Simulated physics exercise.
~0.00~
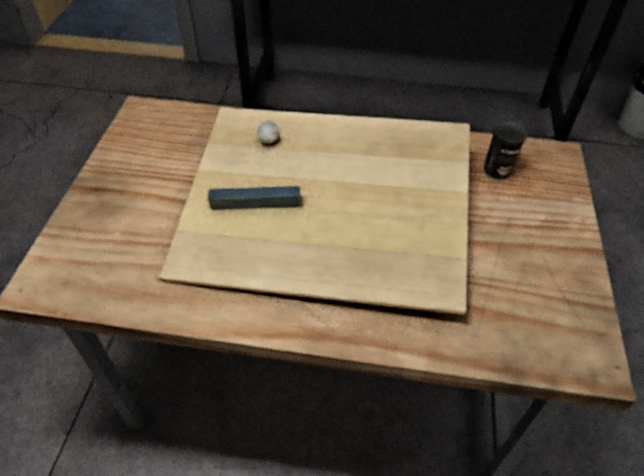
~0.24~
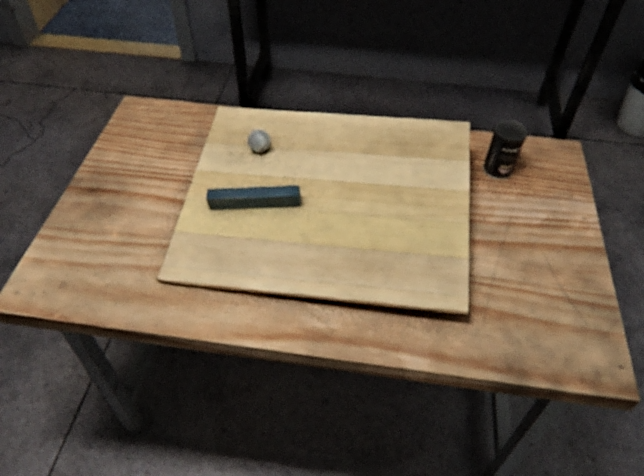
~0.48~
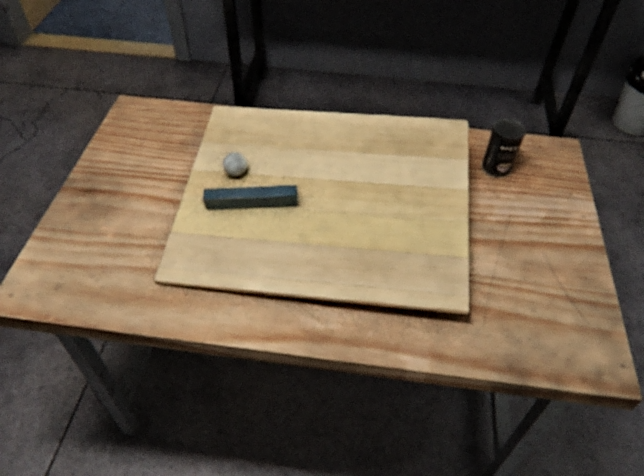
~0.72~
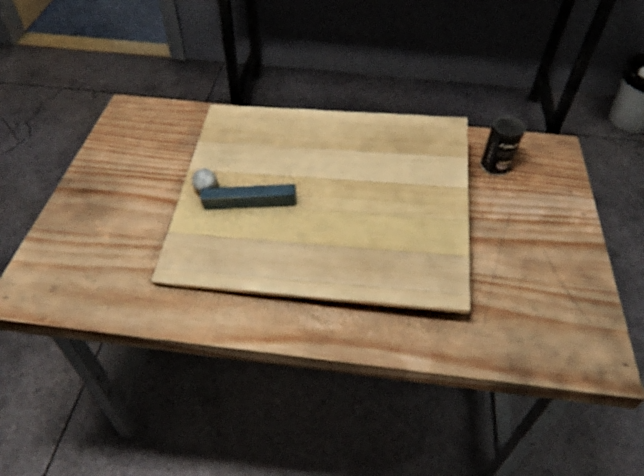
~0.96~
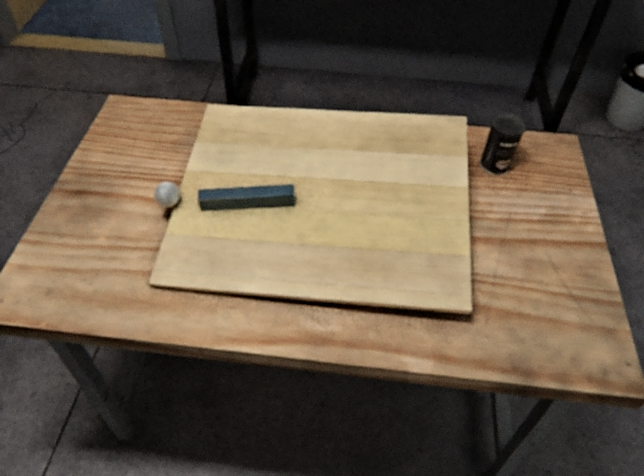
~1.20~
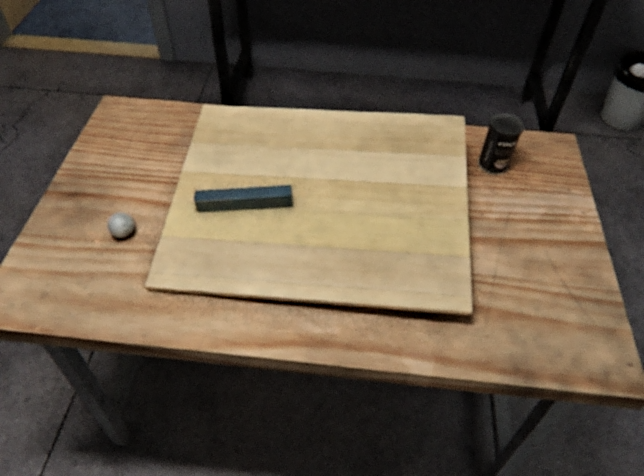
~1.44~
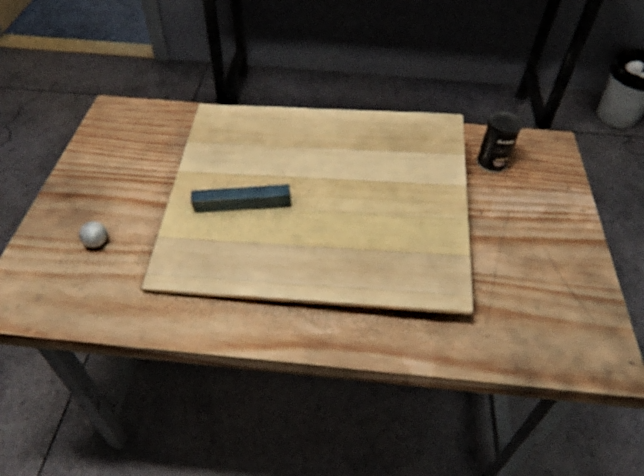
On a wooden table, a pale ball rolls left off a board and onto the tabletop.
